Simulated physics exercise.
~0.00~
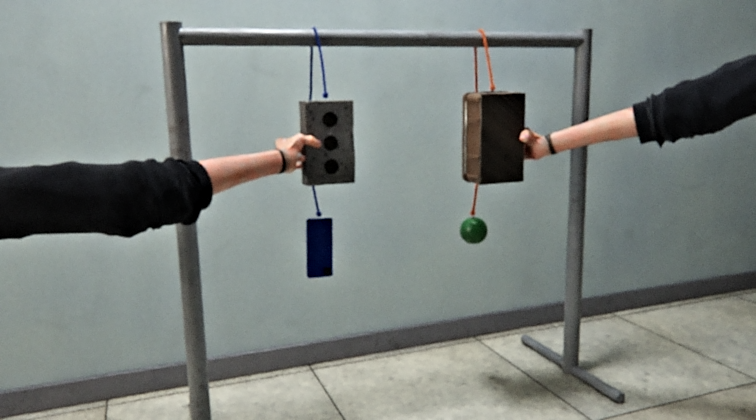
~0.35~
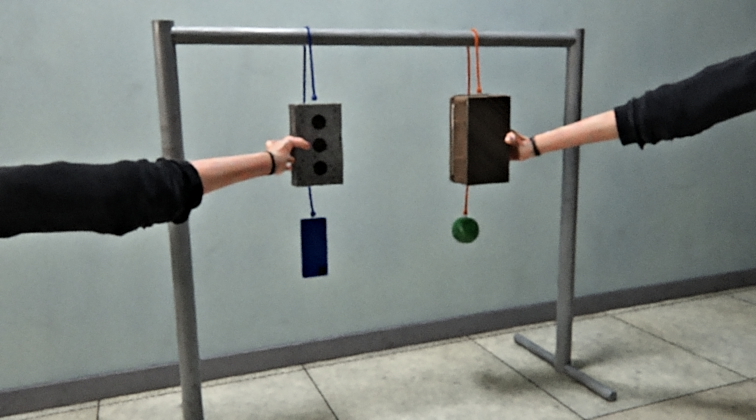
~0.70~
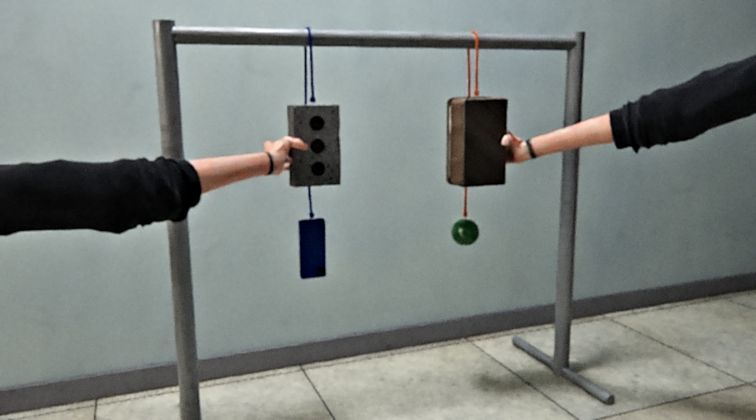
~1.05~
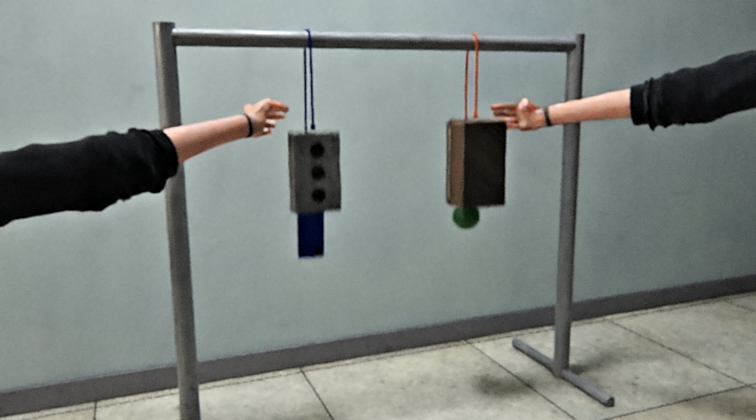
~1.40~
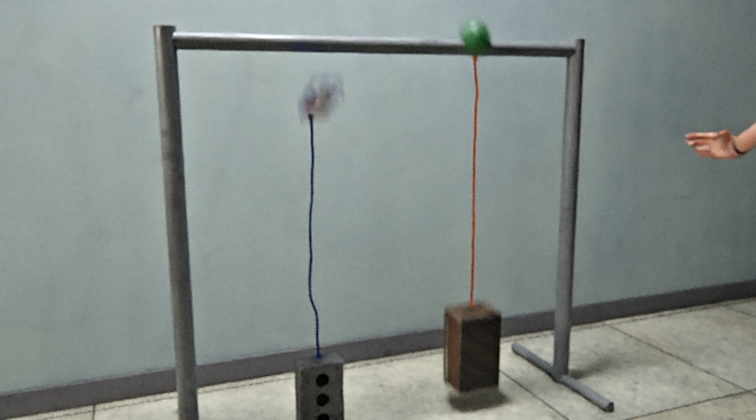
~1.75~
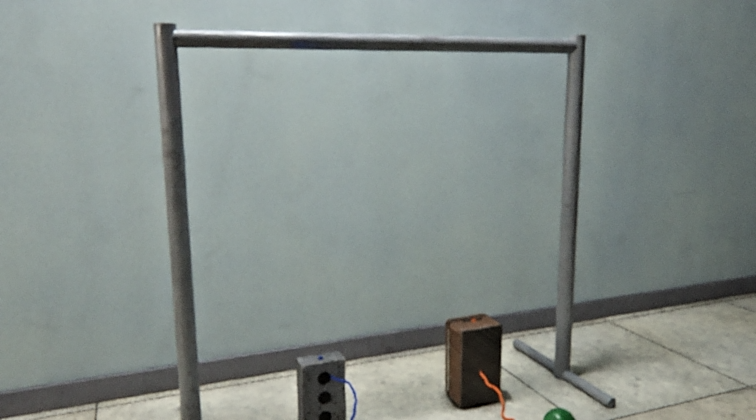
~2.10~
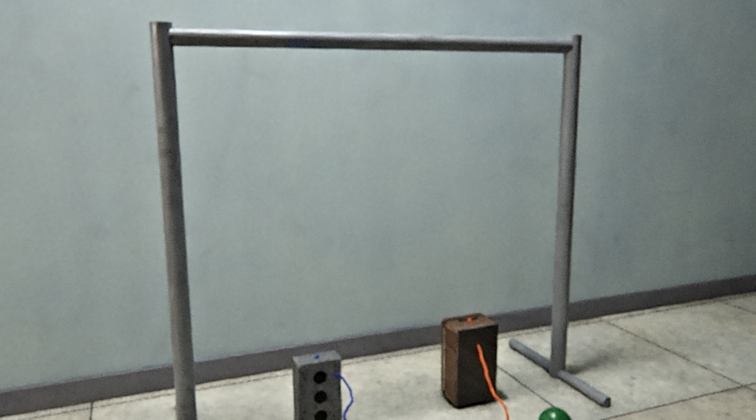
Two dark-sleeved arms reach in from either side of a grey metal rail, seen from the front against a pale blue-green wall and tiled floor. The left hand holds a grey block with dark round holes on a blue cord, a flat blue object hanging beneath it, while the right hand holds a brown case on an orange cord above a green ball. Both hands let go and draw back. The block and case drop as the lighter objects shoot up towards the rail and the cords slip off. Block and case end upright on the floor, the green ball resting at right.
